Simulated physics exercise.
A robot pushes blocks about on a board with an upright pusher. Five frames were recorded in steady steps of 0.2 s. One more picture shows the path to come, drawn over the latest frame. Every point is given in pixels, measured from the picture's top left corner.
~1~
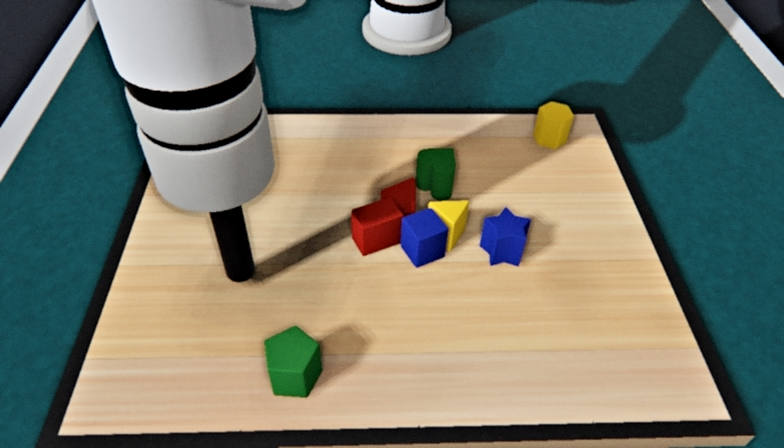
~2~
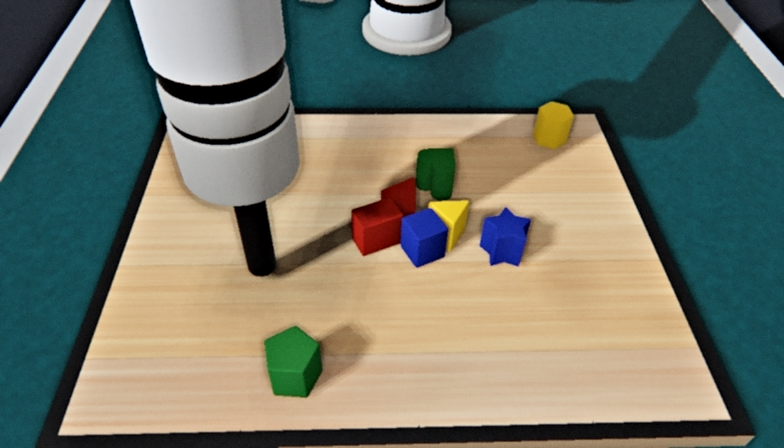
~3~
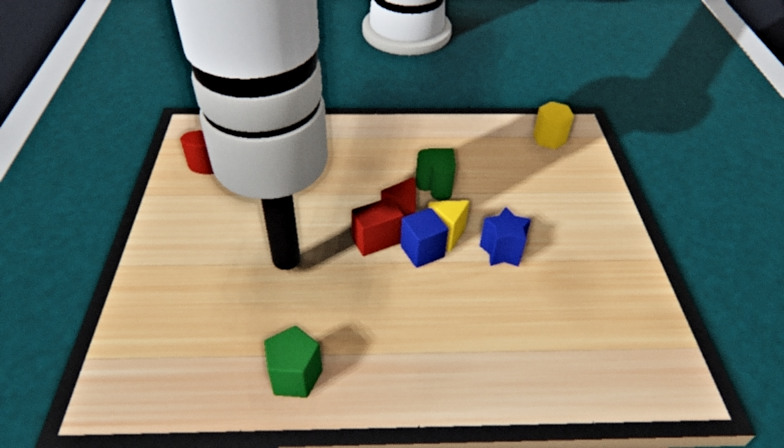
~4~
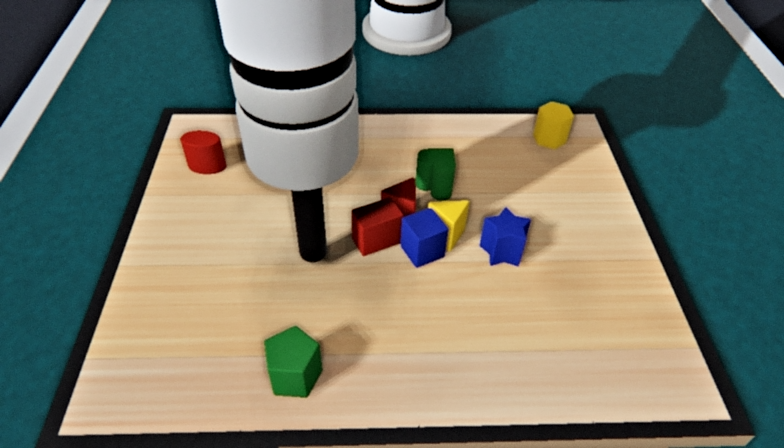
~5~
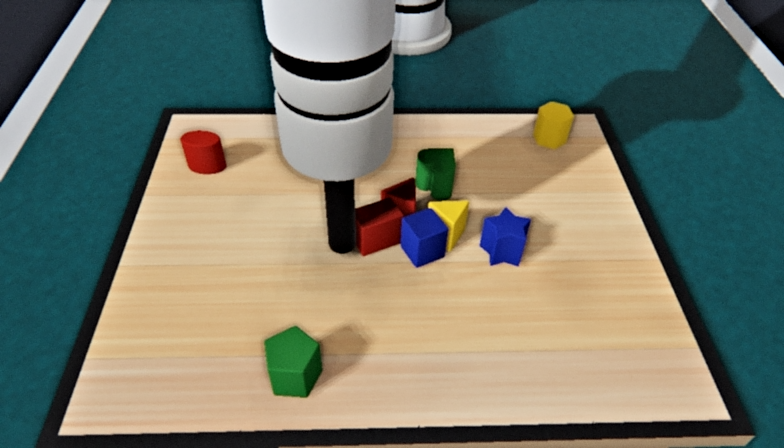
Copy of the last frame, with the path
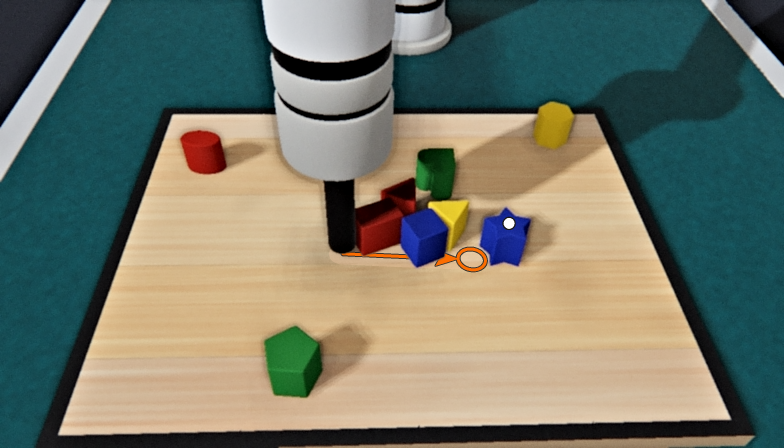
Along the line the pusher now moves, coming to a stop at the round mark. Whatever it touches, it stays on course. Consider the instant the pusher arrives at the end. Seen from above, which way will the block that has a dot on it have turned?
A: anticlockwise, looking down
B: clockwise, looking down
(B)
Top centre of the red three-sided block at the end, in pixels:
The red three-sided block ends near (412, 177).
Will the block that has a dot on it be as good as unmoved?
No, it doesn't check out.
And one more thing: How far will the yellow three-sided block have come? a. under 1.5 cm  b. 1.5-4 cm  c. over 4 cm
That would be c.
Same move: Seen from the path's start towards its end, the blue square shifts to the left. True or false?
Verdict: True.
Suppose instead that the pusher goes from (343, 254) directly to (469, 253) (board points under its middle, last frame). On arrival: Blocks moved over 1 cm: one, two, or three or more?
My forecast: 3 or more.
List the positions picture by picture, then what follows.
In the first picture, pusher tip at (241, 273); block tops, red rectangle at (377, 212); red three-sided block at (403, 189); blue square at (425, 223); yellow three-sided block at (451, 208); blue star block at (509, 223).
In the second picture, pusher at (263, 267); blocks unchanged.
In the third picture, pusher at (287, 261); blocks unchanged.
In the fourth picture, pusher at (313, 254); blocks unchanged.
In the fifth picture, pusher at (342, 245); red rectangle at (377, 212); red three-sided block at (403, 189); blue square at (425, 223); yellow three-sided block at (451, 208); blue star block at (509, 223).
Path on the board, from (343, 254) to (472, 259); the dot is on the blue star block.
What follows on the original path. One third of the way, pusher at (386, 247); red rectangle at (399, 202), turned 30° anticlockwise; red three-sided block at (411, 180).
Two thirds of the way, pusher at (432, 249); red rectangle at (402, 199), turned 35° anticlockwise; red three-sided block at (412, 177); blue square at (462, 218), turned 15° anticlockwise; yellow three-sided block at (476, 200).
At the end, pusher at (473, 251); red rectangle at (402, 199), turned 35° anticlockwise; red three-sided block at (412, 177); blue square at (484, 209), turned 35° anticlockwise; yellow three-sided block at (489, 189), turned 25° anticlockwise; blue star block at (521, 219), turned 40° clockwise.
